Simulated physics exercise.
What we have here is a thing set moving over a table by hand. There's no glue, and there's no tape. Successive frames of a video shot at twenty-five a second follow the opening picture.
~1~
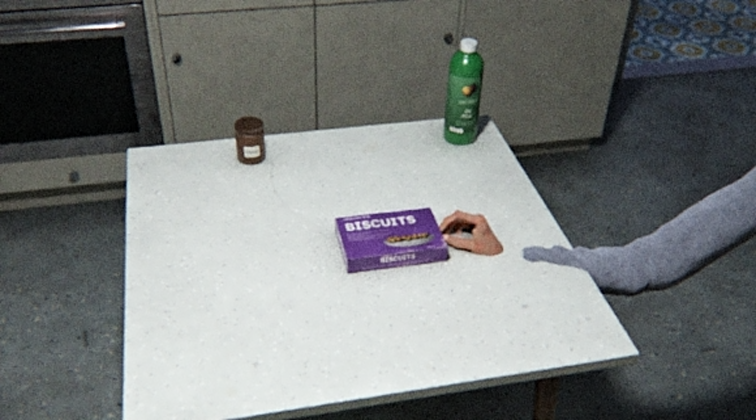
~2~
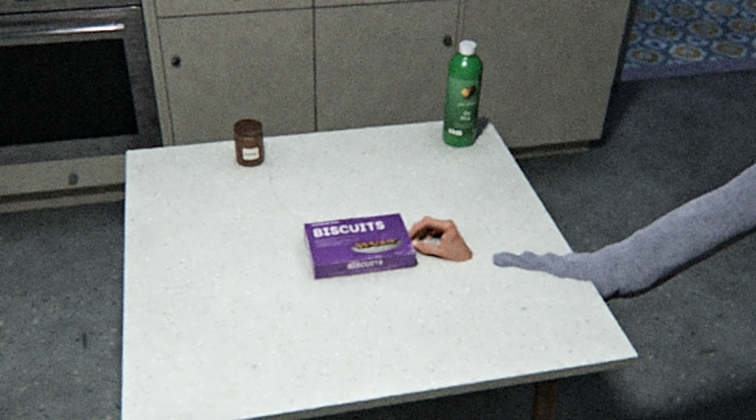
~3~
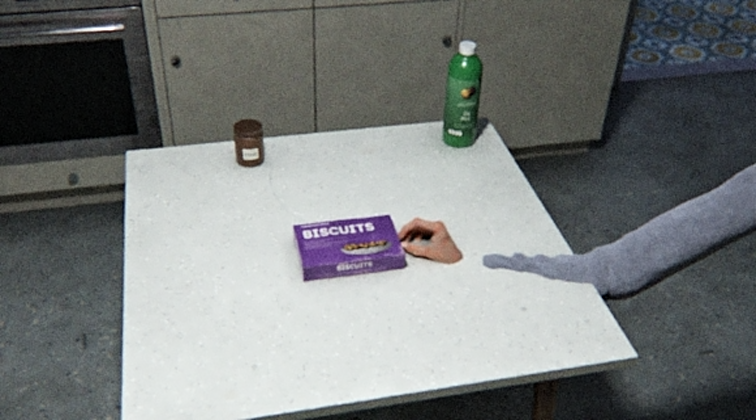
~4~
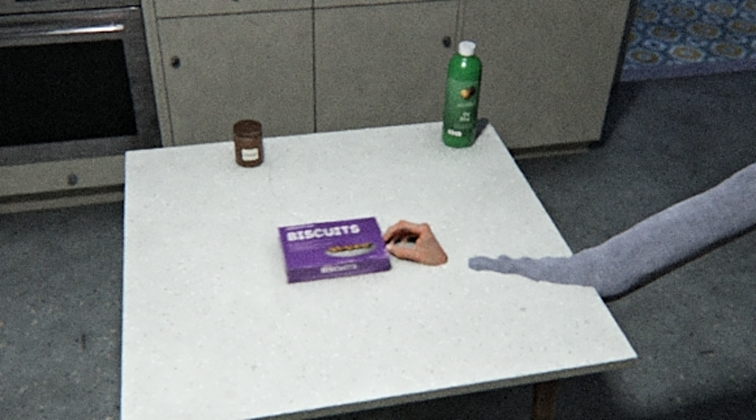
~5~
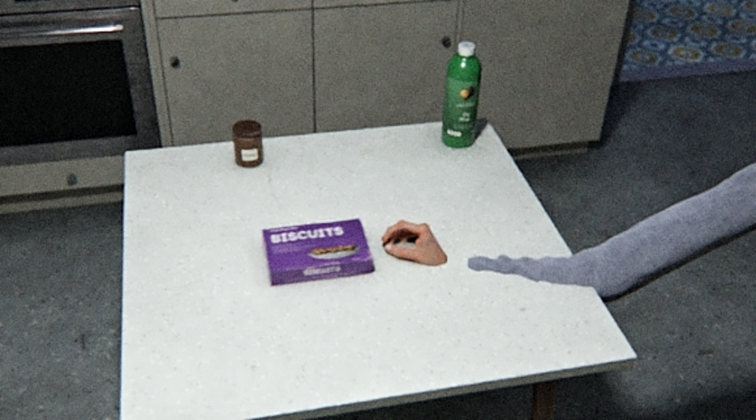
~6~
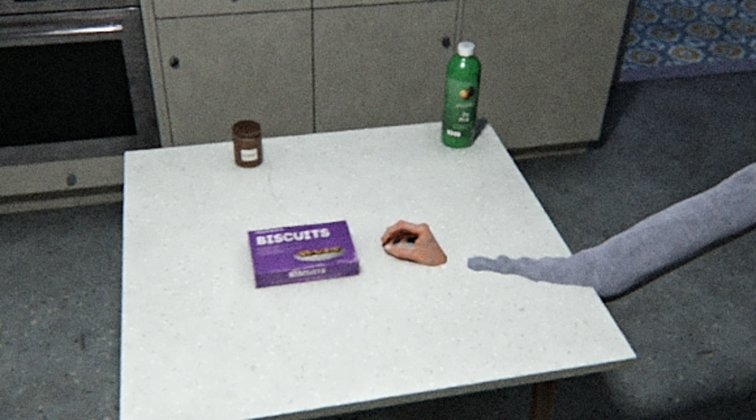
A hand pushes a purple biscuit packet left across a table, then stays still while the packet slides on.
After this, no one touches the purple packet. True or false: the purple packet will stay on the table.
True.
Then, 0.10 s later than the last frame, purple packet moved a little near (277, 256).
Then, 0.30 s later than the last frame, purple packet moved about its own width near (262, 258).
When it is over, moved from the start, purple packet. End places, in pixels of the last picture, purple packet near (262, 258).
